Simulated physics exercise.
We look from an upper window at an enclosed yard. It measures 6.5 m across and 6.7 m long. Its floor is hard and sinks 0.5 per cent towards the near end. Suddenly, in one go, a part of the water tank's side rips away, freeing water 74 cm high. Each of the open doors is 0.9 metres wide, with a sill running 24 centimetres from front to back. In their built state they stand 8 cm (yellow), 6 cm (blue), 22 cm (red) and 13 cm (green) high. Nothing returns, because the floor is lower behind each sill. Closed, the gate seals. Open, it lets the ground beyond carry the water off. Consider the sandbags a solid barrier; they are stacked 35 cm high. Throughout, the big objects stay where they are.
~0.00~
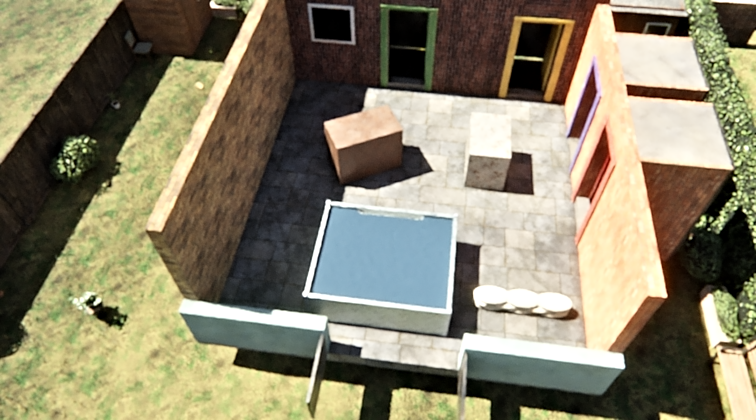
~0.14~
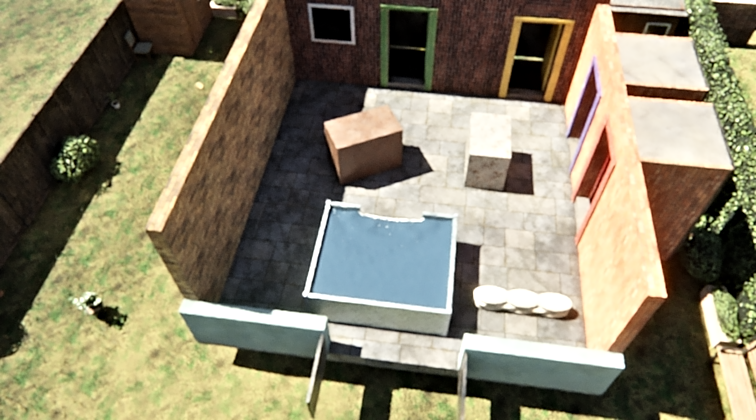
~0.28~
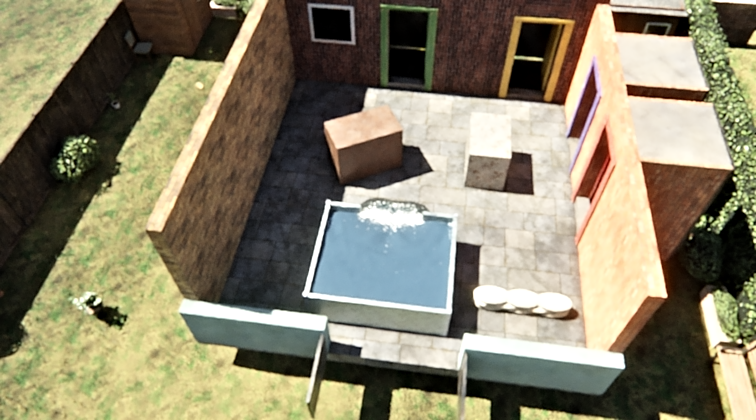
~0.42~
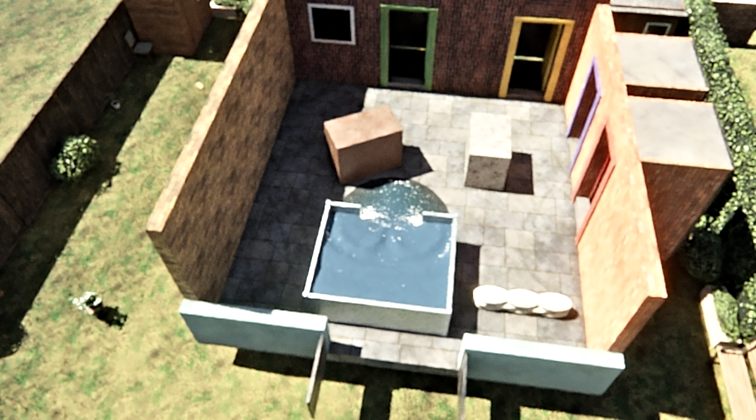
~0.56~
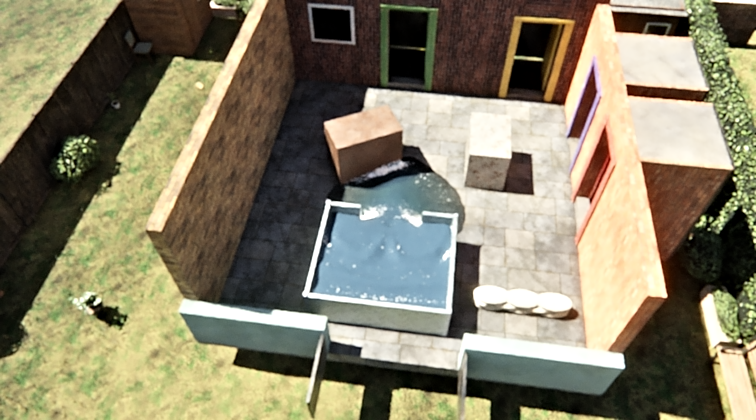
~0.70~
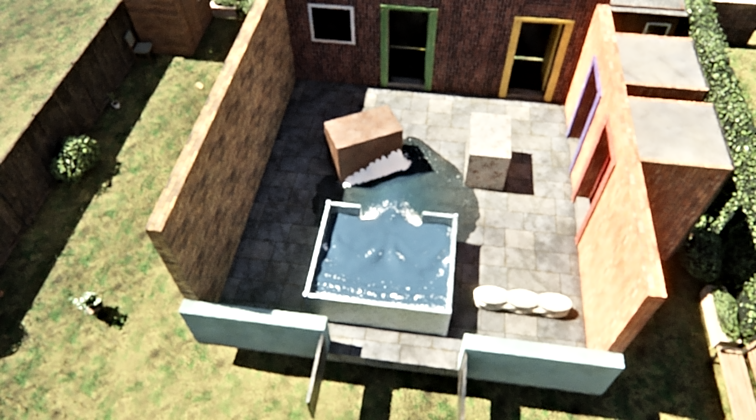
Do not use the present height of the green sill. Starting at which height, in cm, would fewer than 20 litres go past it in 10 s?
Starting at roughly 14 cm.
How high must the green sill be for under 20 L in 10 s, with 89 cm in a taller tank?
The step needs to be some 18 cm.
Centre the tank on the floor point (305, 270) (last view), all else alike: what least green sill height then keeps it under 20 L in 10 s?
In that case about 5.5 cm.
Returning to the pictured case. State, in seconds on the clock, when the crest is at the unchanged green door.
Peak time: About 3.4 s.
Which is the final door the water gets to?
Final door: Blue.
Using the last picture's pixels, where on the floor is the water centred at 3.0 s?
Centre of the water: Approx. (406, 205) px.
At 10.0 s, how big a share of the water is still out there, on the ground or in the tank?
Close to 94 per cent is still present.
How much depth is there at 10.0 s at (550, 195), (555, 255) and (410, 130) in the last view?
Taking the spots in order: About 4, 10 and 6 centimetres.
After 1.4 s water covers 25 % of the floor, deepest (48 cm) near (374, 176); 4 cm at the green door, 0 litres in over its 13 cm sill.
After 3.0 s water covers 55 % of the floor, deepest (31 cm) near (460, 172); 17 cm at the green door, 2 litres in over its 13 cm sill.
After 10.0 s water covers 95 % of the floor, deepest (19 cm) near (212, 324); 6 cm at the green door, 27 litres in over its 13 cm sill.
At the green door as built, the water arrived by 1.4 s and peaked near 18 cm at 3.4 s.
Run again over the same 10 s with other heights there, 36 litres in over 12 cm, 10 litres over 16 cm. The limit of 20 litres is kept from about 14 cm up.
